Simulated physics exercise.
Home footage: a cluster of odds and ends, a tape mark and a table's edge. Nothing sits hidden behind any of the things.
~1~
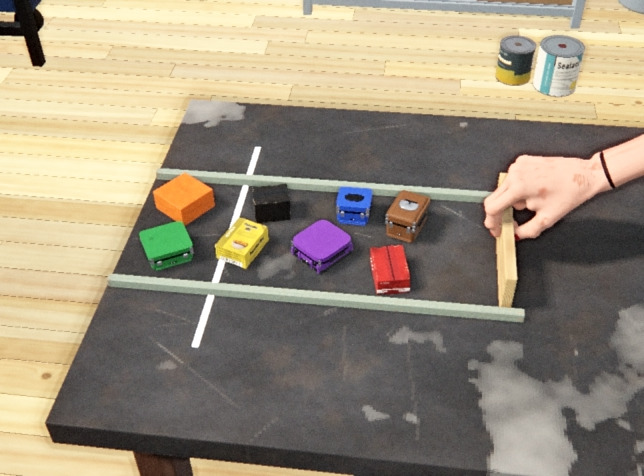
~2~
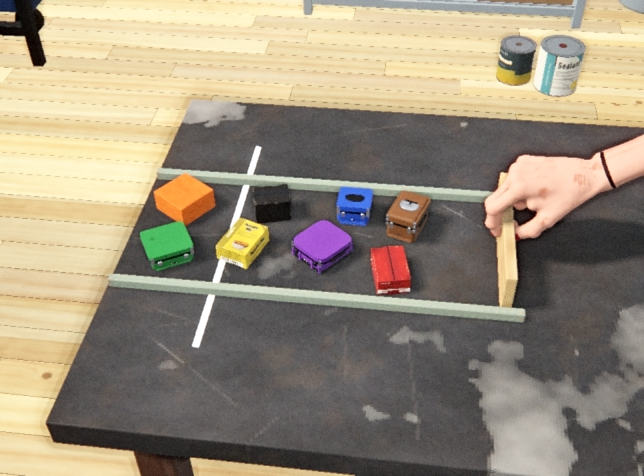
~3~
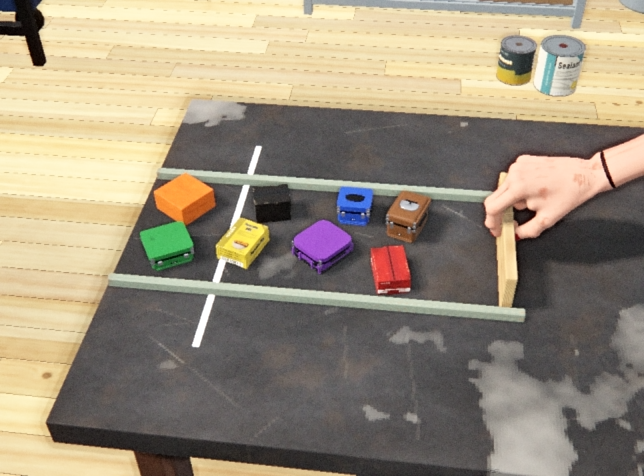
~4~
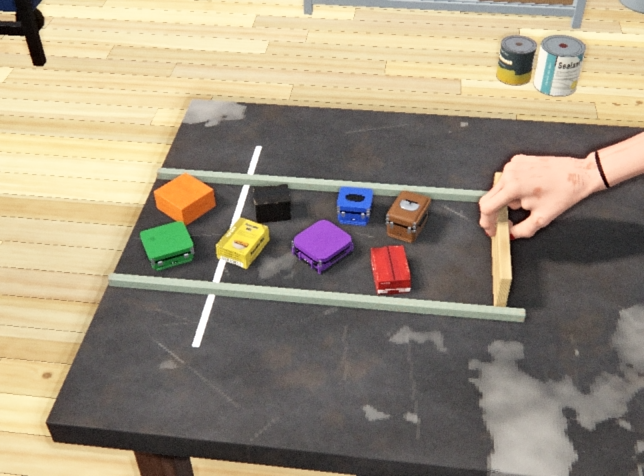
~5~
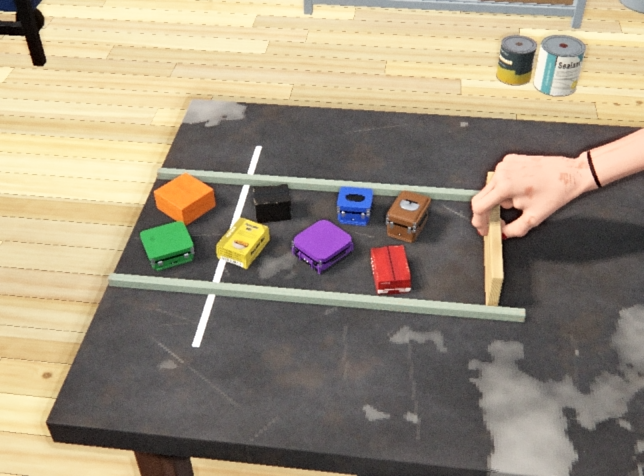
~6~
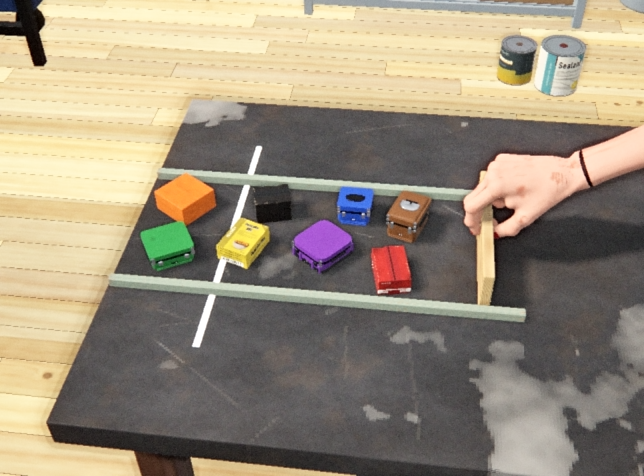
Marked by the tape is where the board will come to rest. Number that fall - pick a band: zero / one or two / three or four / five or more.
Band: One or two.
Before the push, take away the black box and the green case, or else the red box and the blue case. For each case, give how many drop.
Result: 0, then 0.
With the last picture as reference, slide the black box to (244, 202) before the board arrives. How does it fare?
In that case it holds firm.
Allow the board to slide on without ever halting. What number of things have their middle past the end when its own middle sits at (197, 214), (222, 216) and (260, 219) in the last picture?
In that order 4, 2 and 0.
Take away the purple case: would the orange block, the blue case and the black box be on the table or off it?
Orange block: Down; blue case: Still up; black box: Still up.
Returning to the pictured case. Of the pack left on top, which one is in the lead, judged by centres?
It's the yellow box that is foremost.
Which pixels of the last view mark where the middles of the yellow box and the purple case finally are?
Yellow box at (138, 233), purple case at (184, 230).
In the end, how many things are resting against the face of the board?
The figure is 2.
Early on, none off yet; orange block at rest near (186, 199); green case at rest near (168, 247); yellow box at rest near (243, 243).
A while later, none off yet; orange block at rest near (186, 199); green case moving near (164, 248); yellow box travelled about its own width near (204, 237).
Finally, the number that fall off is one or two; lost, green case and orange block.
